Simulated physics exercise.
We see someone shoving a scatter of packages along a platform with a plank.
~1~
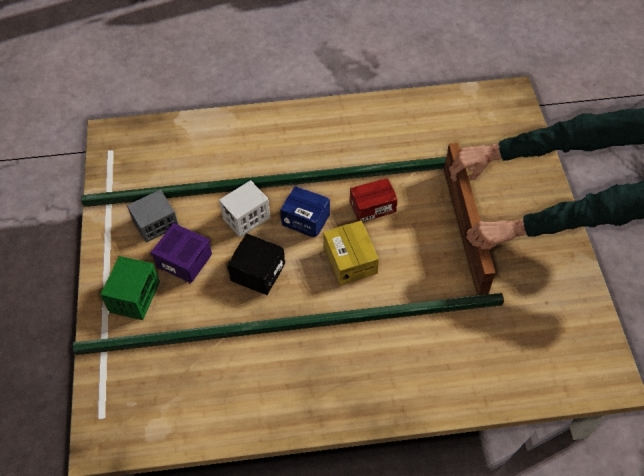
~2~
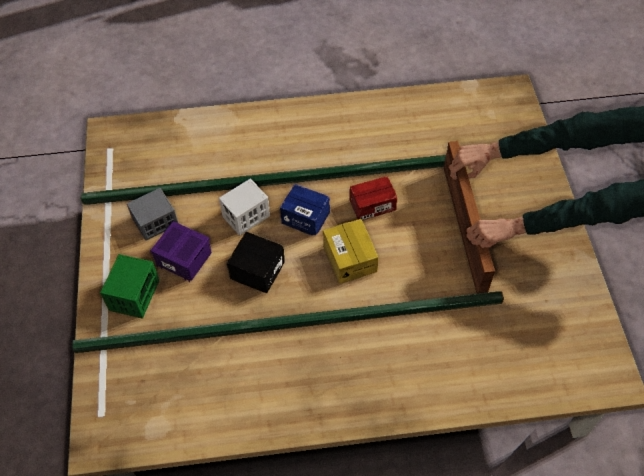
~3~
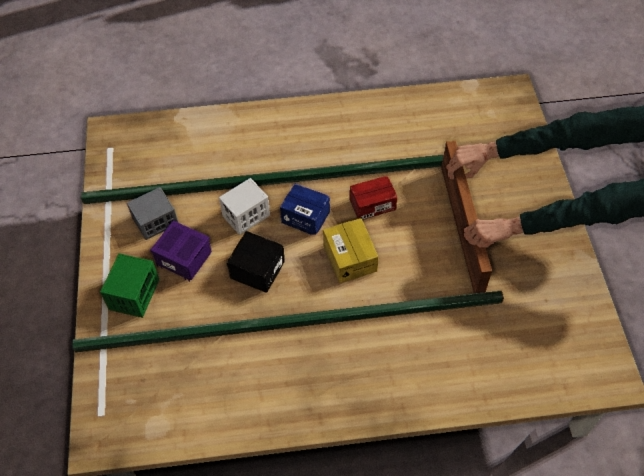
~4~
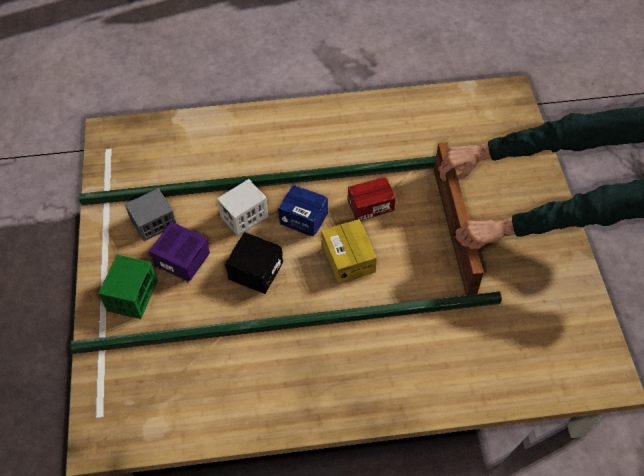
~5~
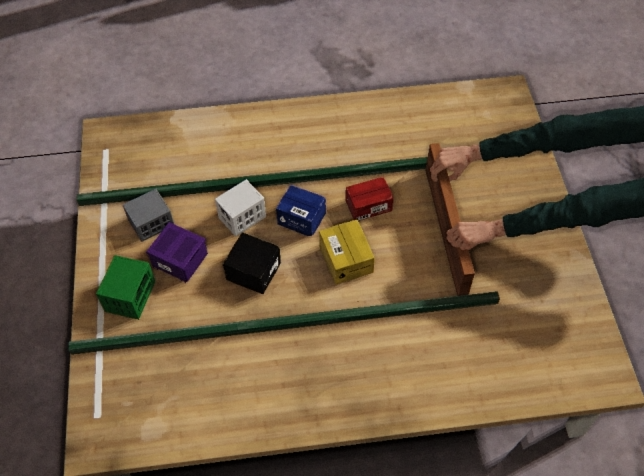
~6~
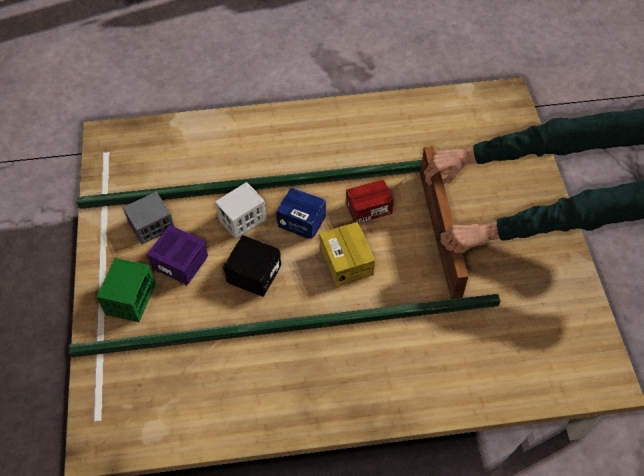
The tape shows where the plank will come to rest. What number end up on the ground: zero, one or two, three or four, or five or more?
The number that fall off is five or more.
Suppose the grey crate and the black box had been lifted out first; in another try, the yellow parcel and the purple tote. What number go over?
Fallen: 4, and 4 in the other try.
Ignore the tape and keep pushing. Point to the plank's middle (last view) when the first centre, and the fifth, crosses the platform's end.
Its middle is around (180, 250) and later (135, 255).
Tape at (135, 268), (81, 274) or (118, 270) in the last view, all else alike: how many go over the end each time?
In that order 6, 8 and 6.
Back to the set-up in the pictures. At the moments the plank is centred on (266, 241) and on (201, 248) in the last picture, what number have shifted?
First 6, then 8.
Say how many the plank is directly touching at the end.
In contact: 2.
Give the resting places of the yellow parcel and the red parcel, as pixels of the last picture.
Near (78, 283) and (81, 231).
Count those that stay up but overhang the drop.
That would be 2.
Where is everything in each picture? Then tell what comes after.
In the first picture, green crate (131, 288); grey crate (153, 216); purple tote (183, 254); plank (468, 218); tape (107, 270).
In the second picture, grey crate (153, 214); red parcel (373, 198).
In the third picture, purple tote (182, 251); blue parcel (305, 210).
In the fourth picture, green crate (129, 287); black box (255, 263).
In the fifth picture, grey crate (149, 215); white crate (241, 208).
In the sixth picture, green crate (127, 290); grey crate (149, 218); purple tote (179, 256); plank (442, 221); tape (102, 272).
A little later, none off yet; green crate at rest near (127, 290); grey crate at rest near (149, 218); purple tote at rest near (179, 256).
Next, none off yet; green crate shifted a little near (114, 295); grey crate shifted about its own width near (117, 223); purple tote shifted about its own width near (112, 259).
When it is over, the number that fall off is five or more; down, blue parcel, black box, white crate, purple tote, grey crate and green crate.
